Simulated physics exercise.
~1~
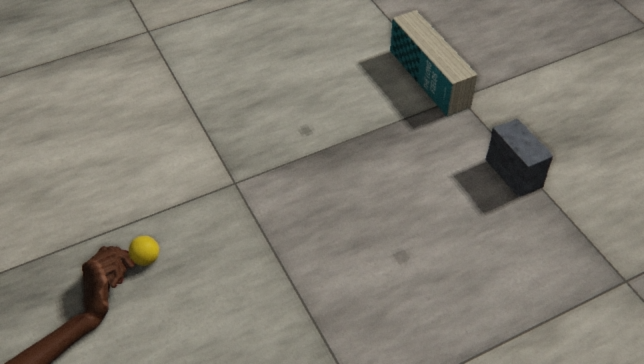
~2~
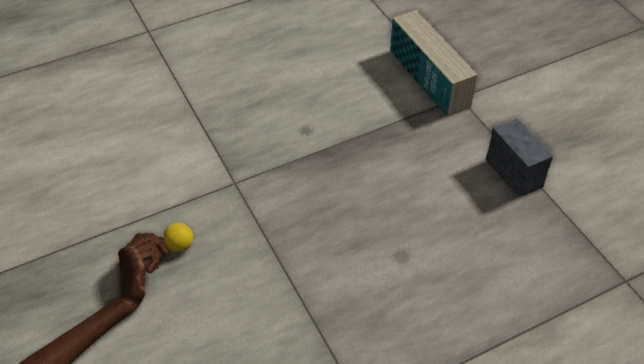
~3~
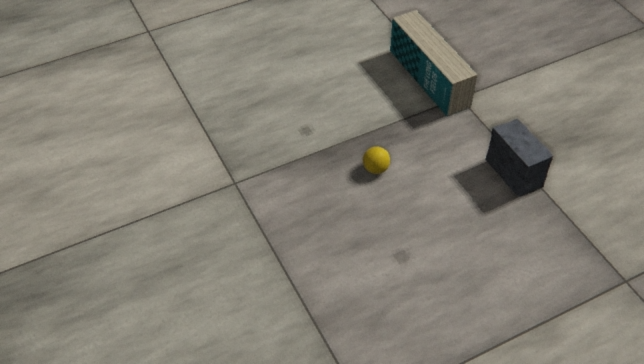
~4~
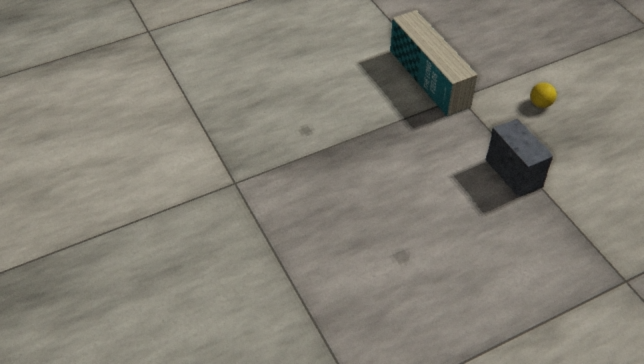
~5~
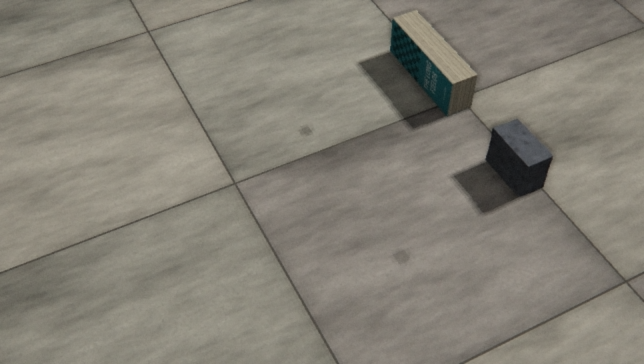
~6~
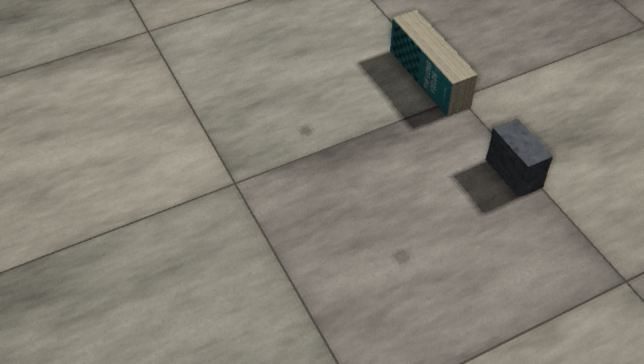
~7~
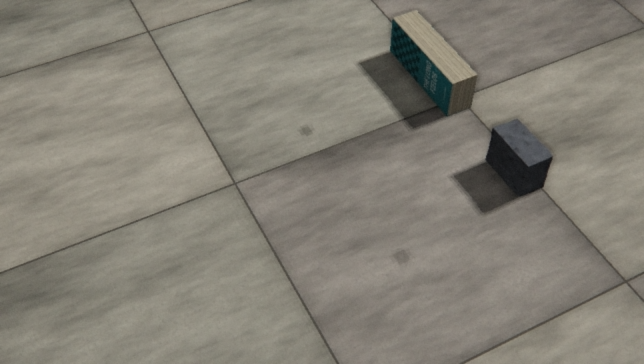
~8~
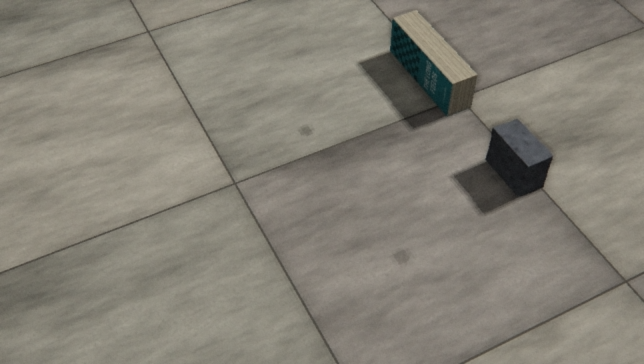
Yellow ball rolled by a hand across grey tiles, passing between a turquoise book and dark block, then leaving view.
